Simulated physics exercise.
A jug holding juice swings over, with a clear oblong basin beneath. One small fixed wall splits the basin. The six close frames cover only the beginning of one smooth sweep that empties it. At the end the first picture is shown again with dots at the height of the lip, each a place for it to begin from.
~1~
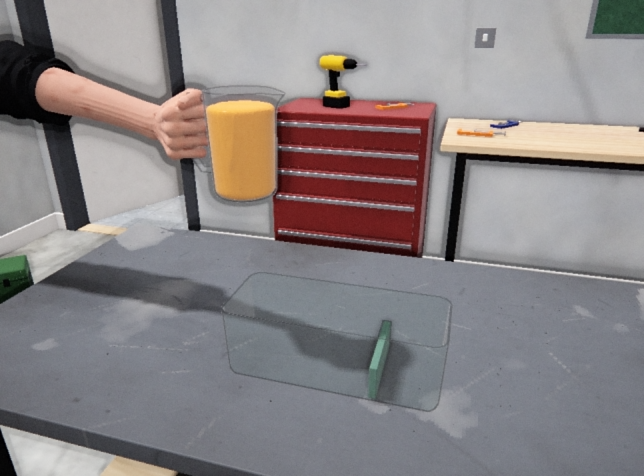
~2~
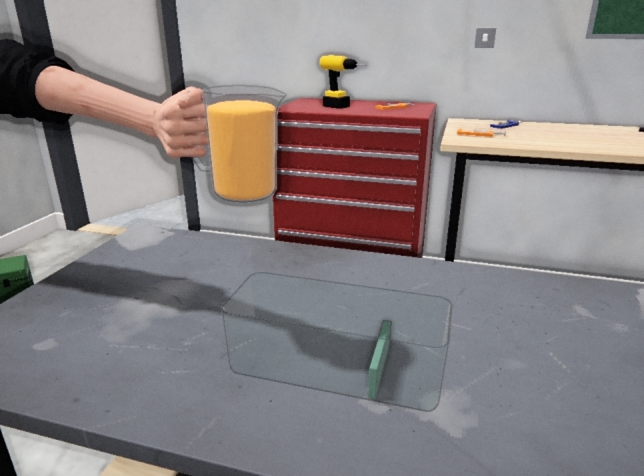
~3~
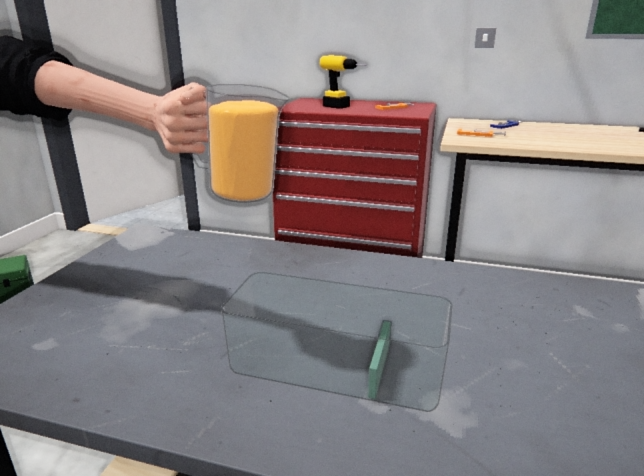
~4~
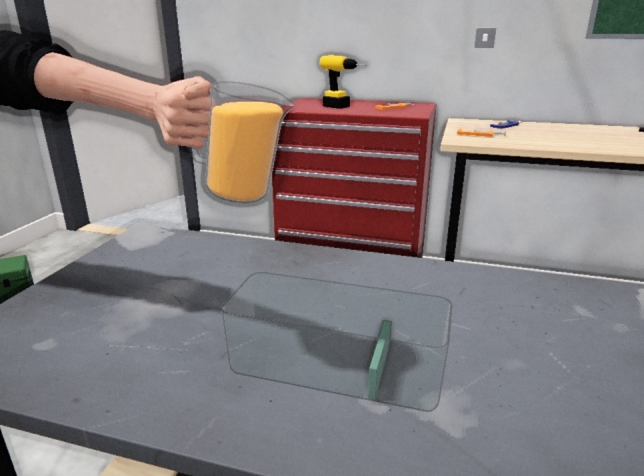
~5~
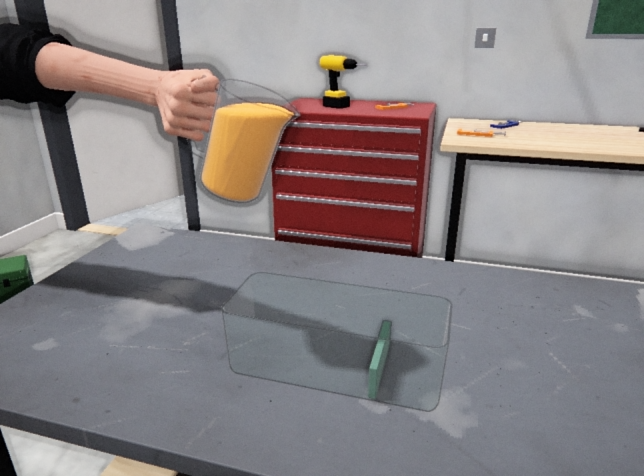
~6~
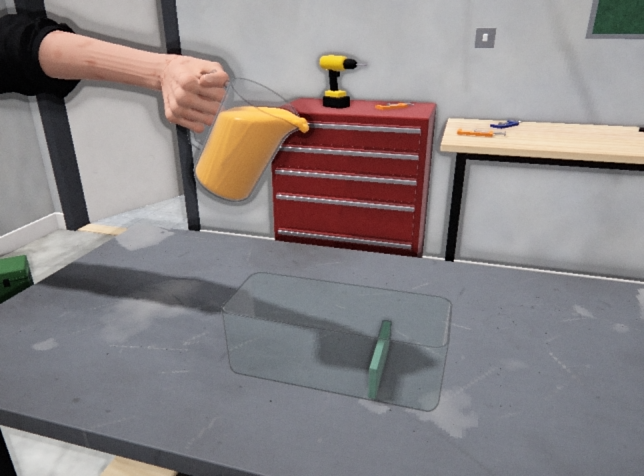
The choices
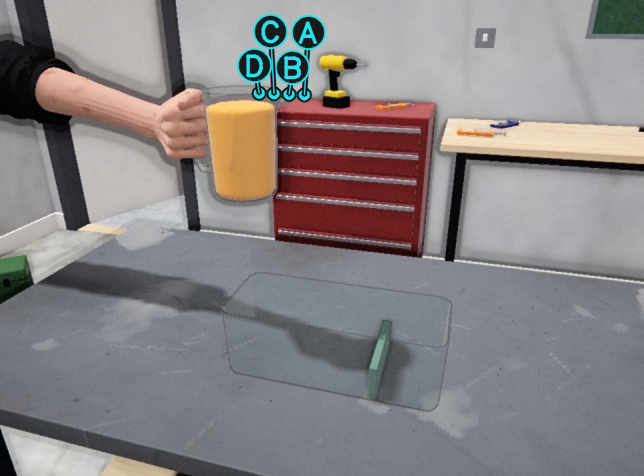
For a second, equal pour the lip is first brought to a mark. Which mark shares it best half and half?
Go for A.
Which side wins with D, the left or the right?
The left side.
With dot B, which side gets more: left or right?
The left one.
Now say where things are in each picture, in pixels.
The first frame shows upright, lip at (283, 94); basin from (231, 367) to (439, 408); top of the wall at (381, 343); nothing has left yet.
The second frame shows upright, lip at (284, 95); nothing has left yet.
The third frame shows tipped about 5°, lip at (288, 99); nothing has left yet.
The fourth frame shows tipped about 12°, lip at (293, 105); nothing has left yet.
The fifth frame shows tipped about 20°, lip at (298, 115); nothing has left yet.
The sixth frame shows tipped about 31°, lip at (303, 127); juice is over the lip, down to (303, 127).
In cyan, A at (304, 94); B at (289, 94); C at (274, 93); D at (259, 93).
If A is chosen, about 53 % ends left of the wall and 44 % right of it; 3 % is lost outside.
If B is chosen, about 86 % ends left of the wall and 7 % right of it; 7 % is lost outside.
If C is chosen, about 93 % ends left of the wall and 4 % right of it; 4 % is lost outside.
If D is chosen, about 93 % ends left of the wall and 4 % right of it; 3 % is lost outside.
